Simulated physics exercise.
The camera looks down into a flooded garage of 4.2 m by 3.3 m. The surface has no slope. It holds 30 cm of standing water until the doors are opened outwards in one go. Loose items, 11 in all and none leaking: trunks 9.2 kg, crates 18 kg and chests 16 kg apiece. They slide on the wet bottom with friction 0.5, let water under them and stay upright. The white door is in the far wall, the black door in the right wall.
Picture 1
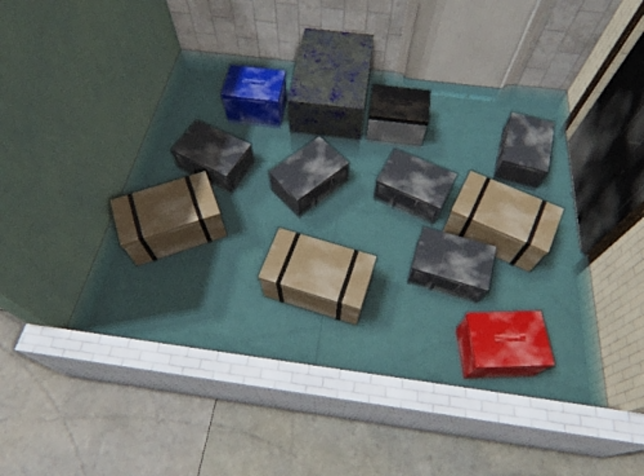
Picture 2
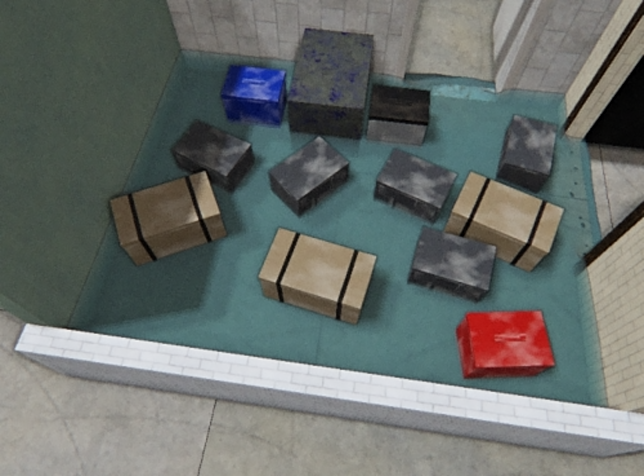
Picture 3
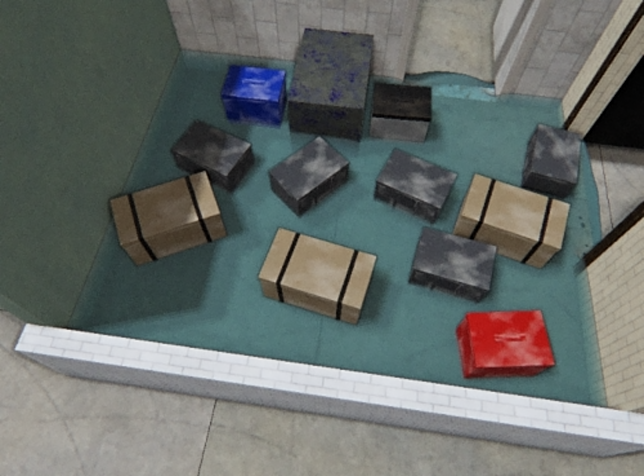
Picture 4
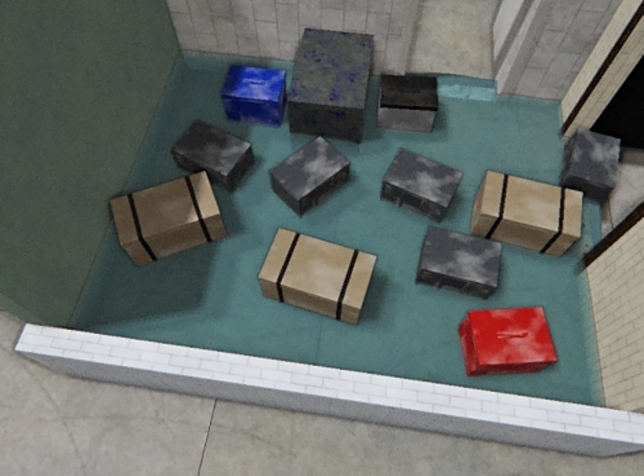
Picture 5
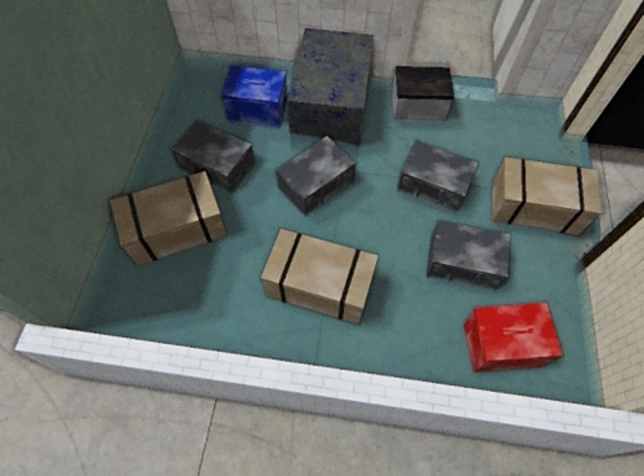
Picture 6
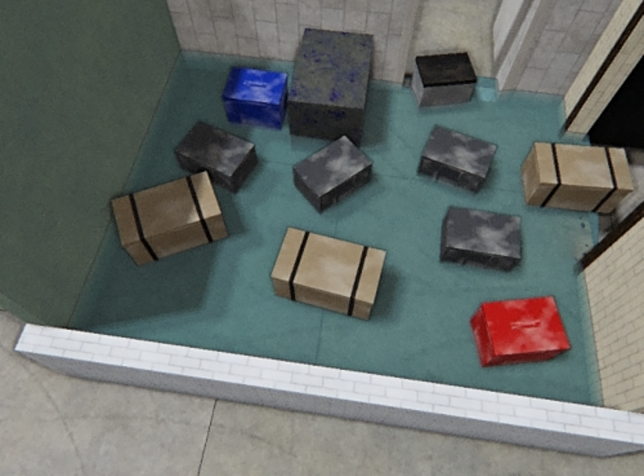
The clip shows crates and chests floating in a flooded garage as doors in the far and right walls open; a gray box drifts out through the right doorway, while nearby crates and the red chest shift toward the openings.
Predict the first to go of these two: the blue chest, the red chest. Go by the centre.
First out is the red one.
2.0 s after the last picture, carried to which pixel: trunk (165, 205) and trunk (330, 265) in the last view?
Near (219, 223) and (444, 248).
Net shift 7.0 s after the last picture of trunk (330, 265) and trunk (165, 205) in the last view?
In turn: Gone out, 200 cm.
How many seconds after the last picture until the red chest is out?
At about 3.0 s.
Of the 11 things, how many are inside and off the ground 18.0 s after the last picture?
I count 0.
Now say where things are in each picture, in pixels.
The first frame shows the blue chest at (254, 83), afloat; the red chest at (510, 338) floats; about 3800 L in view; 0 of 11 have shifted.
The second frame shows the blue chest at (254, 83) floats; the red chest at (510, 338), afloat; about 3710 L in view; 0 of 11 have shifted.
The third frame shows the blue chest at (254, 83) floats; the red chest at (510, 338), afloat; 30 cm deep round most things; 3 of 11 have shifted.
The fourth frame shows the blue chest at (254, 83) floats; the red chest at (512, 335), afloat, 4 cm from its start; about 3400 L in view; 5 of 11 have shifted.
The fifth frame shows the blue chest at (254, 83), afloat; the red chest at (518, 331) floats, 11 cm from its start; about 3280 L in view; 7 of 11 have shifted.
The sixth frame shows the blue chest at (255, 85) floats; the red chest at (525, 325) floats, 20 cm from its start; about 3150 L in view; 8 of 11 have shifted.
Then, 2.0 s after the last picture the blue chest is near (265, 130), 0.5 m from its start, afloat; the red chest is near (567, 256), 1.0 m from its start, afloat; 4 of 11 are out; 7 afloat.
Then, 7.0 s after the last picture the blue chest has gone out (6.5 s after the last picture); the red chest has gone out (3.1 s after the last picture); 10 of 11 are out; 1 afloat.
Then, 14.0 s after the last picture the blue chest has gone out (6.5 s after the last picture); the red chest has gone out (3.1 s after the last picture); 11 of 11 are out; 0 afloat.
Then, 18.0 s after the last picture the blue chest has gone out (6.5 s after the last picture); the red chest has gone out (3.1 s after the last picture); 11 of 11 are out; 0 afloat.
